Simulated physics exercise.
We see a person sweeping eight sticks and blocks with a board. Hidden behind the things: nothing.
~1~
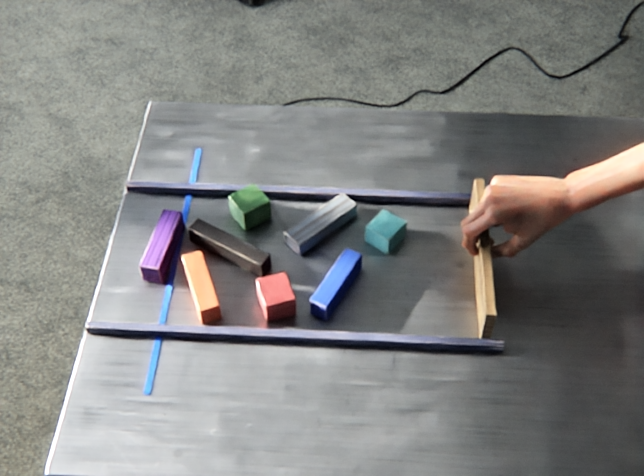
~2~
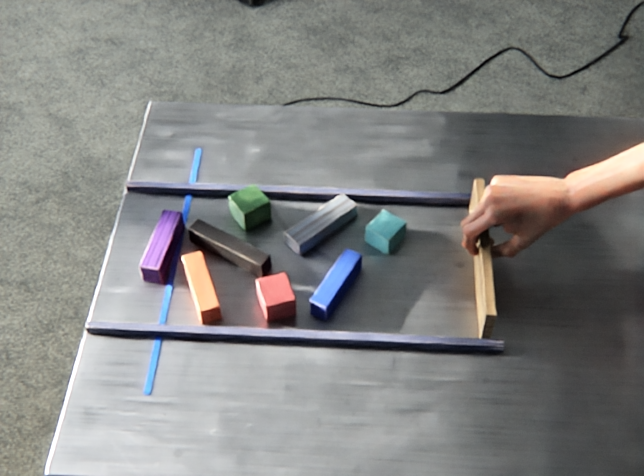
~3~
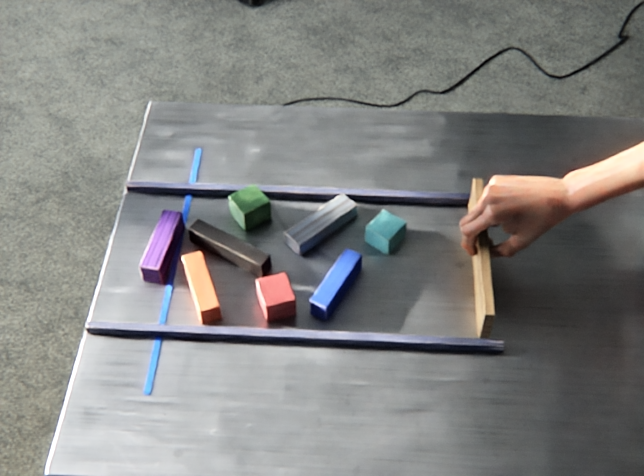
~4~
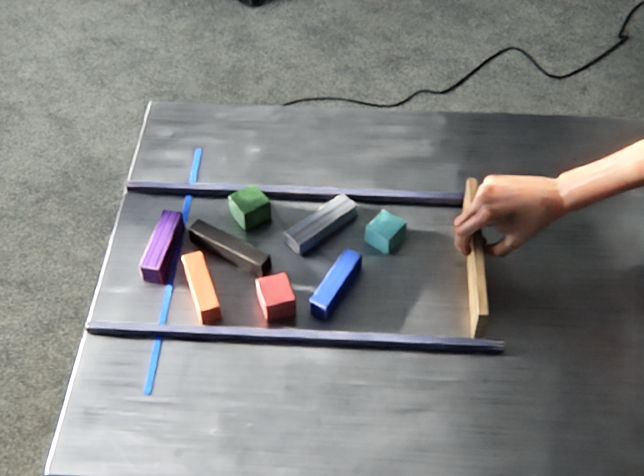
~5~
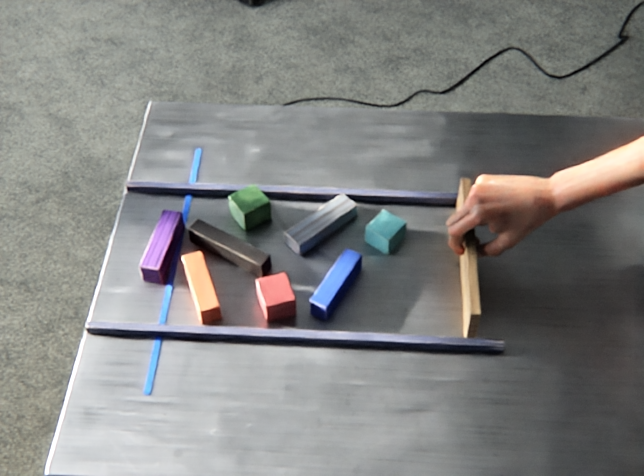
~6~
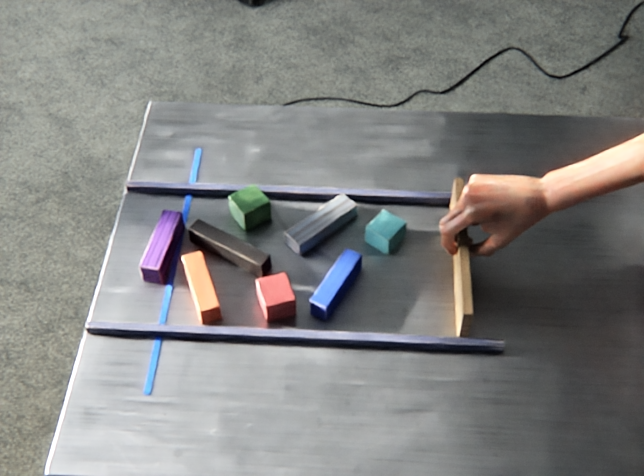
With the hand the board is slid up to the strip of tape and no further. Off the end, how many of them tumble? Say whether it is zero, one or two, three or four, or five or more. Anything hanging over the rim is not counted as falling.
I would say one or two.
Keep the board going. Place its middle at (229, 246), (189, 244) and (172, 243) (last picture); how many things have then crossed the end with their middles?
First 0, then 1, finally 1.
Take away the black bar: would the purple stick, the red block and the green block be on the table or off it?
Purple stick: Is gone; red block: Is still there; green block: Is still there.
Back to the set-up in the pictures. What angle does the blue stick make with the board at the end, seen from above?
Some 0 degrees.
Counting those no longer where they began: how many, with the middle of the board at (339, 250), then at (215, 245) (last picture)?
By then 3, and 8.
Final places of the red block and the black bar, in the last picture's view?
The red block at (131, 291), the black bar at (119, 248).
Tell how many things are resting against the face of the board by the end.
It's touching 3 at the end.
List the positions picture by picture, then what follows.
The first frame shows purple stick (163, 246); orange bar (201, 286); black bar (230, 248); board (482, 256); tape (176, 257).
The second frame shows orange bar (202, 287); turquoise block (386, 232).
The third frame shows black bar (230, 248); board (481, 256).
The fourth frame shows purple stick (163, 246); grey stick (322, 224).
The fifth frame shows orange bar (202, 287); red block (276, 297).
The sixth frame shows purple stick (163, 246); orange bar (202, 287); black bar (230, 248); board (461, 255); tape (176, 257).
Soon after, none off yet; purple stick at rest near (163, 246); orange bar at rest near (202, 287); black bar at rest near (230, 248).
In the end, the number that fall off is one or two; gone, purple stick.
